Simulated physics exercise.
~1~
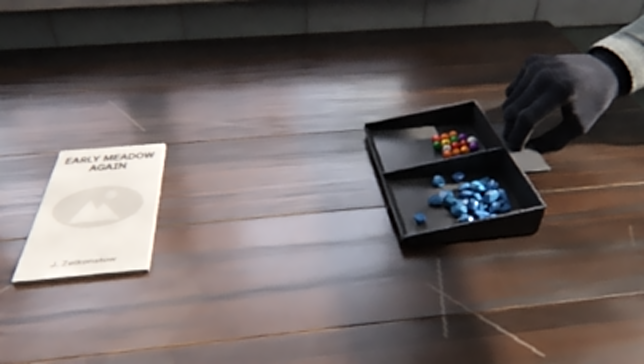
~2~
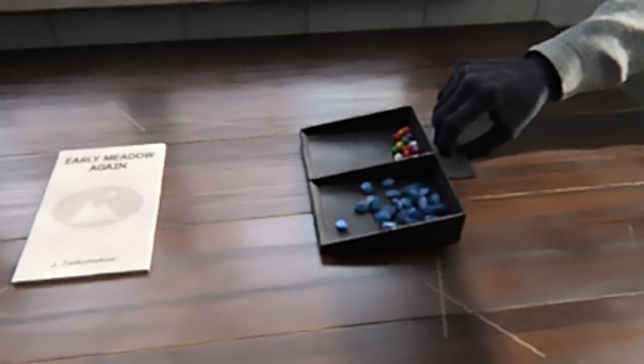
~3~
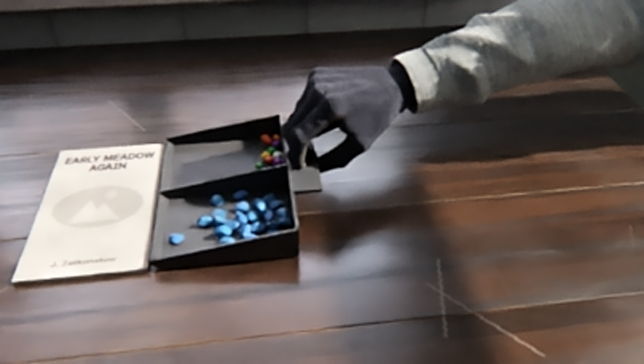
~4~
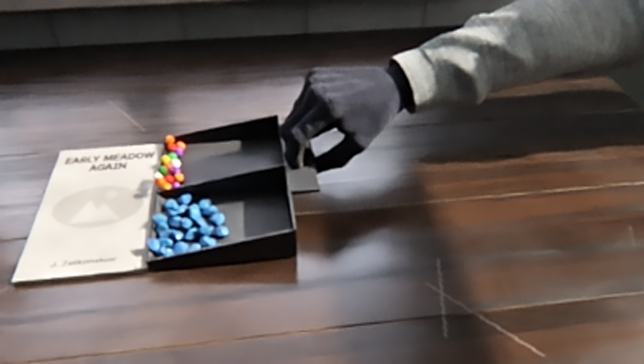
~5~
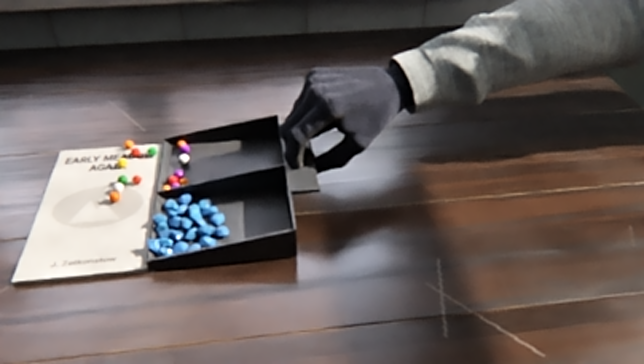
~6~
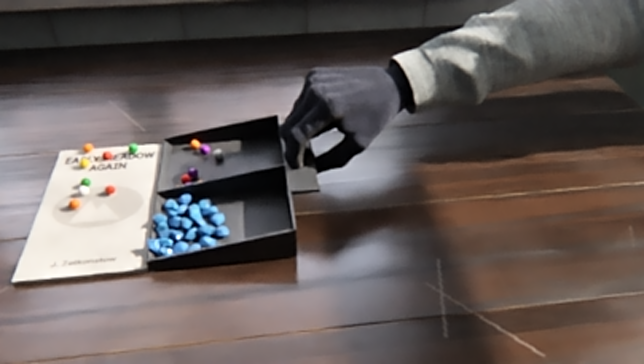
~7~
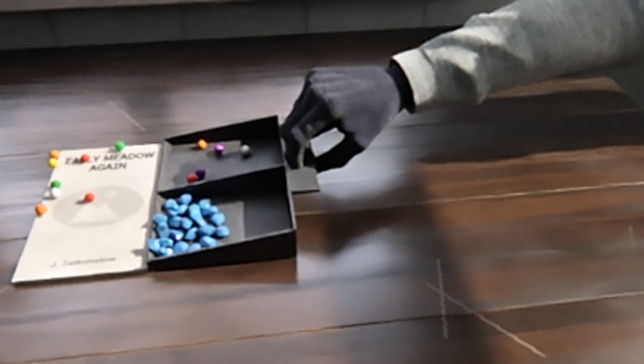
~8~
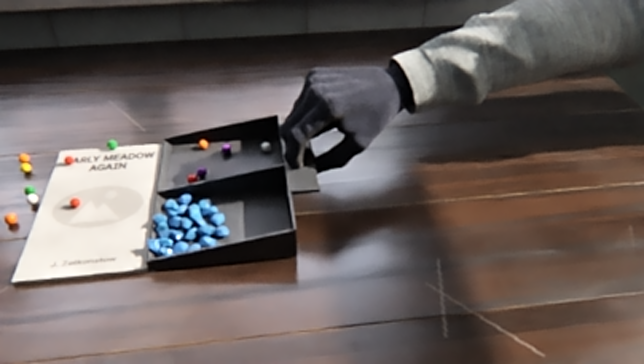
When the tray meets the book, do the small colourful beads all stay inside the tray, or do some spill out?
Some of the colourful beads spill out over the book while a few remain in the tray. The blue pieces slide towards the front rim and all stay inside.
